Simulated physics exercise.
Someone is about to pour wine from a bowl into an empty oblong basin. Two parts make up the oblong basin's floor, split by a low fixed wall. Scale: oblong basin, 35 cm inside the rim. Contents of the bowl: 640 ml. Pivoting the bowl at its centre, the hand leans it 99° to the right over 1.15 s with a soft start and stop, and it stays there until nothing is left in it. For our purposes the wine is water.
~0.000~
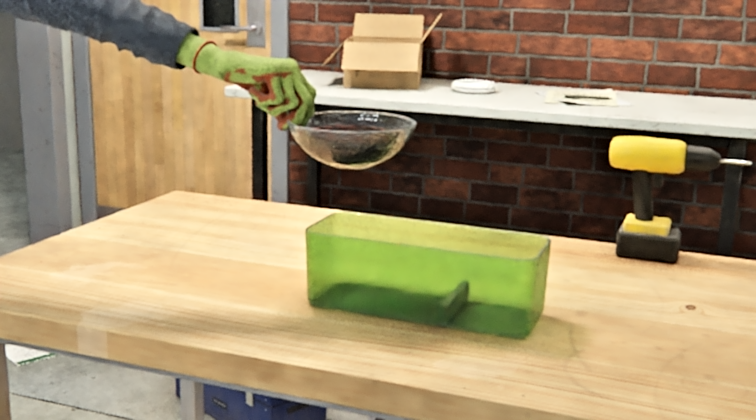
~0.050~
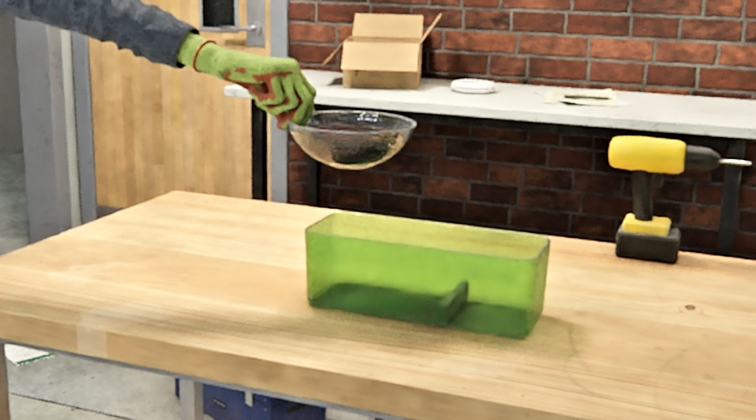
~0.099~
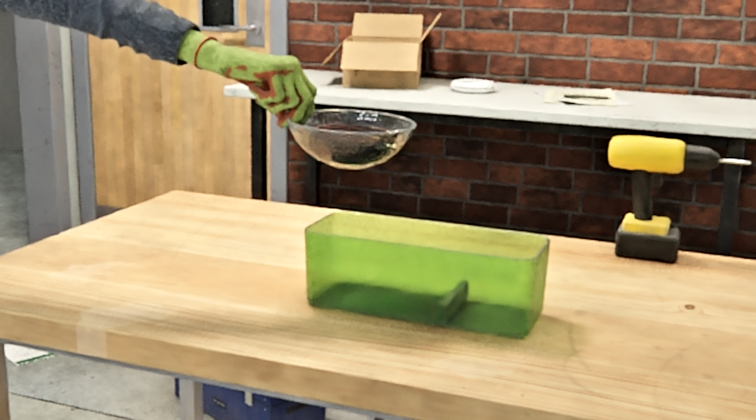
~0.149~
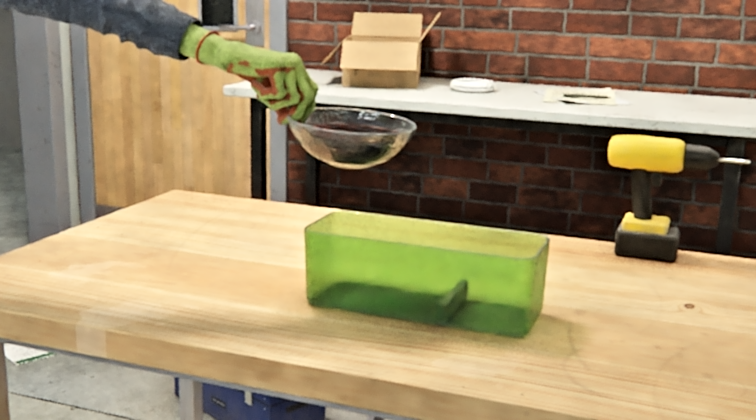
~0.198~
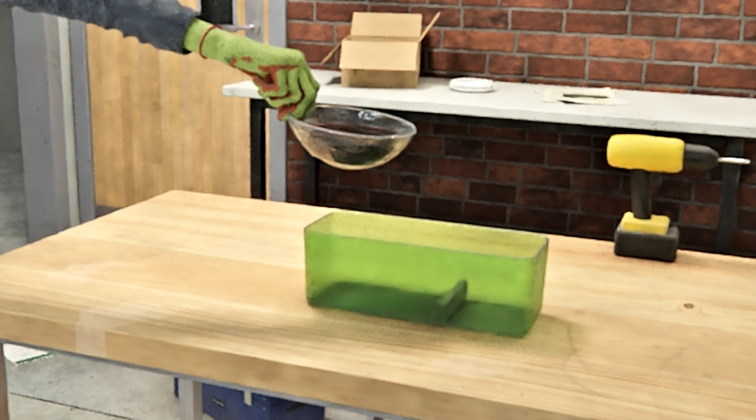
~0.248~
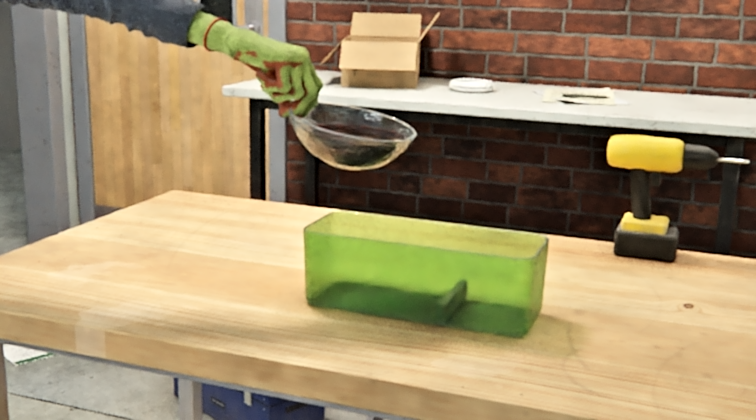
In a workshop, a gloved hand gradually tilts a clear bowl rightward above a green basin.
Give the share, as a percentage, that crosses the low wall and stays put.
Around 24 %.
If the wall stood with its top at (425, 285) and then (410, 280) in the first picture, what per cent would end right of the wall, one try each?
First try about 65 %, second try about 80 %.
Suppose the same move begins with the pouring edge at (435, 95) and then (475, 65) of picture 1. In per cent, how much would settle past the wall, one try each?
The first try gives 55 percent and the second 60 percent.
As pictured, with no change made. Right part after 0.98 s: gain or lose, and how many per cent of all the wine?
Looks like it goes higher by around 2.
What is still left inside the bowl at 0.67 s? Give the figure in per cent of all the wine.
Portion remaining: Approx. 32 per cent.
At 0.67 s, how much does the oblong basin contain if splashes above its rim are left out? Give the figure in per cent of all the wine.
Near 30 in a hundred.
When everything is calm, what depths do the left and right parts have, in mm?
Final reading - left some 18 mm, right some 10 mm.
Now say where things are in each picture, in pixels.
In the first frame, tilt 0°; pouring edge (412, 128); surface from (302, 130) to (406, 139); the oblong basin's rim runs from (320, 222) to (544, 250); the wall's top is at (455, 293).
In the second frame, tilt 0°; pouring edge (412, 128); surface from (303, 129) to (406, 140).
In the third frame, tilt 2°; pouring edge (412, 130); surface from (302, 129) to (405, 140).
In the fourth frame, tilt 4°; pouring edge (412, 132); surface from (303, 127) to (405, 141).
In the fifth frame, tilt 7°; pouring edge (412, 135); surface from (303, 127) to (406, 142).
In the sixth frame, tilt 11°; pouring edge (412, 140); surface from (305, 127) to (407, 143).
After 0.67 s the tilt is 62° and 32 per cent is still to pour, 23 is left of the wall and 7 right of it.
After 0.98 s the tilt is 94° and 0 per cent is still to pour, 76 is left of the wall and 22 right of it.
After 1.30 s the tilt is 99° and 0 per cent is still to pour, 75 is left of the wall and 23 right of it.
After 1.65 s the tilt is 99° and 0 per cent is still to pour, 74 is left of the wall and 24 right of it.
In the end 74 per cent lies left of the wall, 24 right of it and 2 outside.
